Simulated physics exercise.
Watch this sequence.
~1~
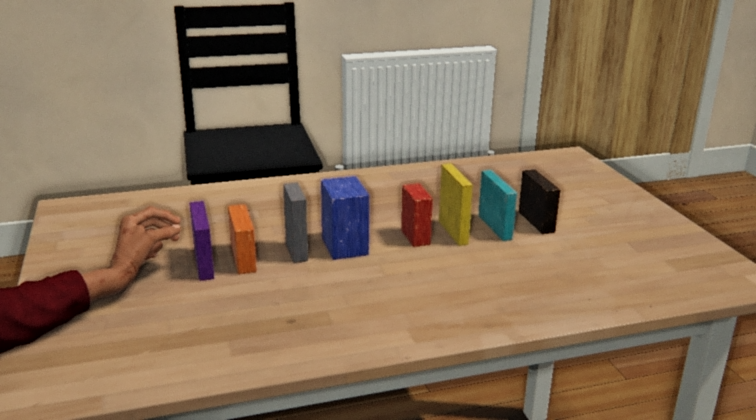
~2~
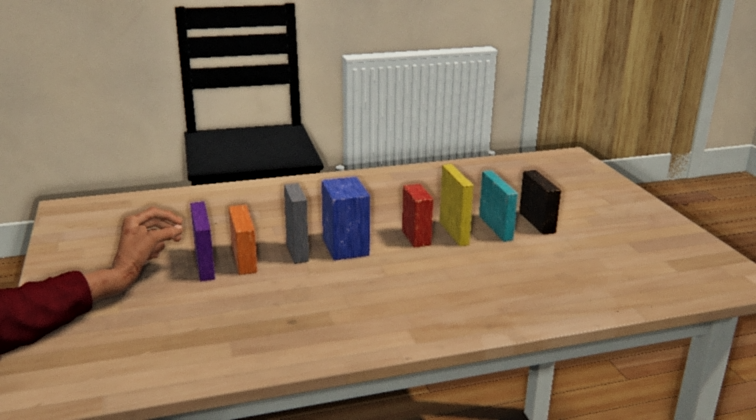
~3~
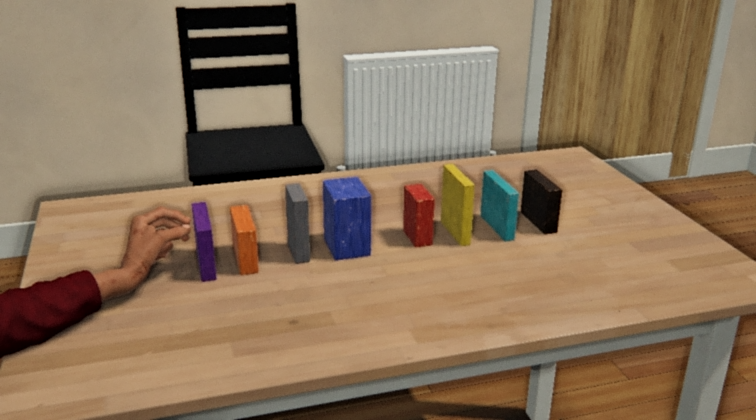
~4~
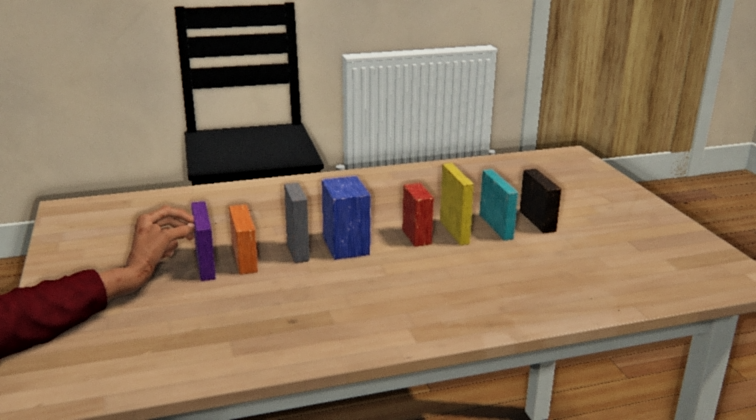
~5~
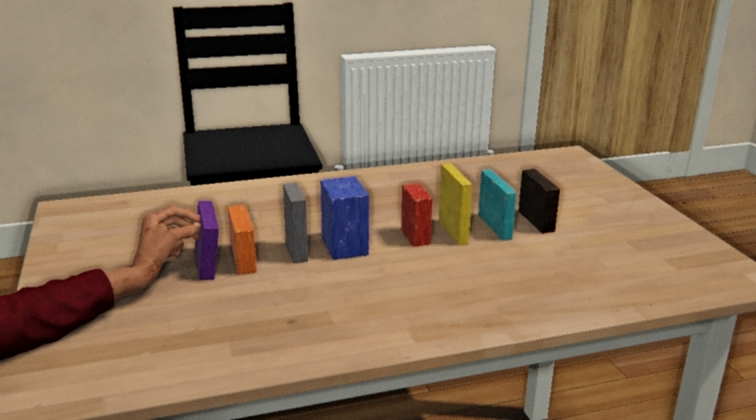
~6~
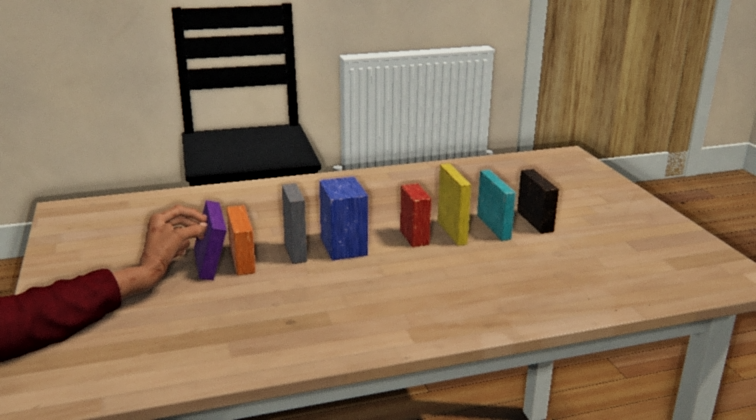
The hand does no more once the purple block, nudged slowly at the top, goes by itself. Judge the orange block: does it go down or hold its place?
It goes down.
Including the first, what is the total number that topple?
2.
Then, 0.40 s past the last view, purple block 63° over; orange block rocked 63° from its first pose near (268, 241); grey board rocked 3° from its first pose.
Then, 0.50 s past the last view, purple block 65° over; orange block on its side near (275, 248); grey board rocked 10° from its first pose.
Finally, down or leaning hard on the table, orange block; the other 5 still in place. Final places as the last picture's camera would see them, orange block near (276, 248).
